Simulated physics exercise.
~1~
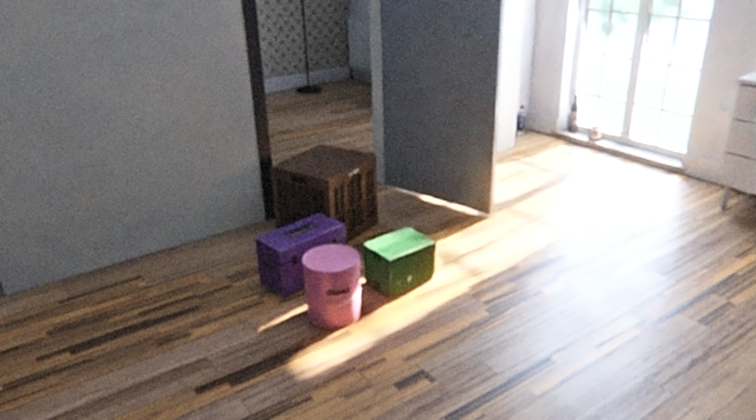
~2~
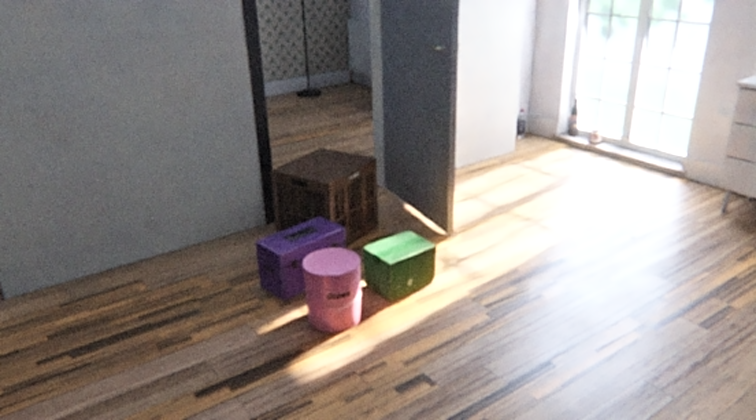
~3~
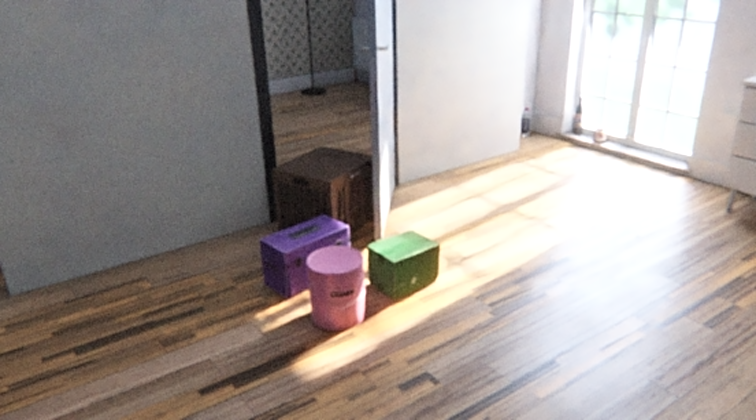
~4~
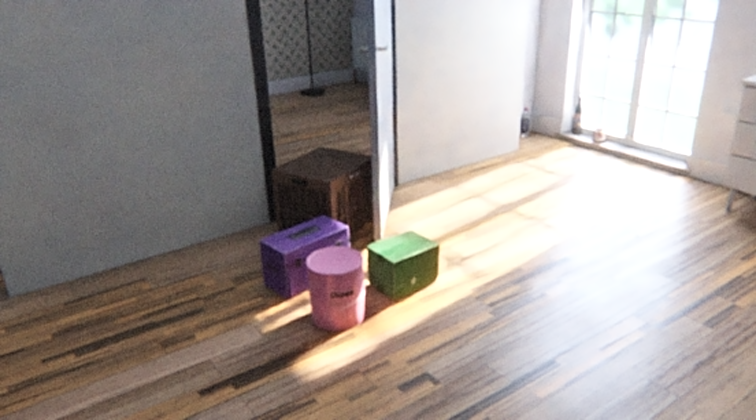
At the start, a grey door stands wide open in a sunlit room with a wooden floor, while a brown chest sits in the doorway. In front of the chest are a purple toolbox, a pink pail and a green parcel, grouped close together. The door swings toward the doorway, its free edge moving left, with nobody seen pushing it. It keeps turning until it appears almost edge-on beside the brown chest. There it stops, still partly open, and the chest, toolbox, pail and parcel all remain where they were.
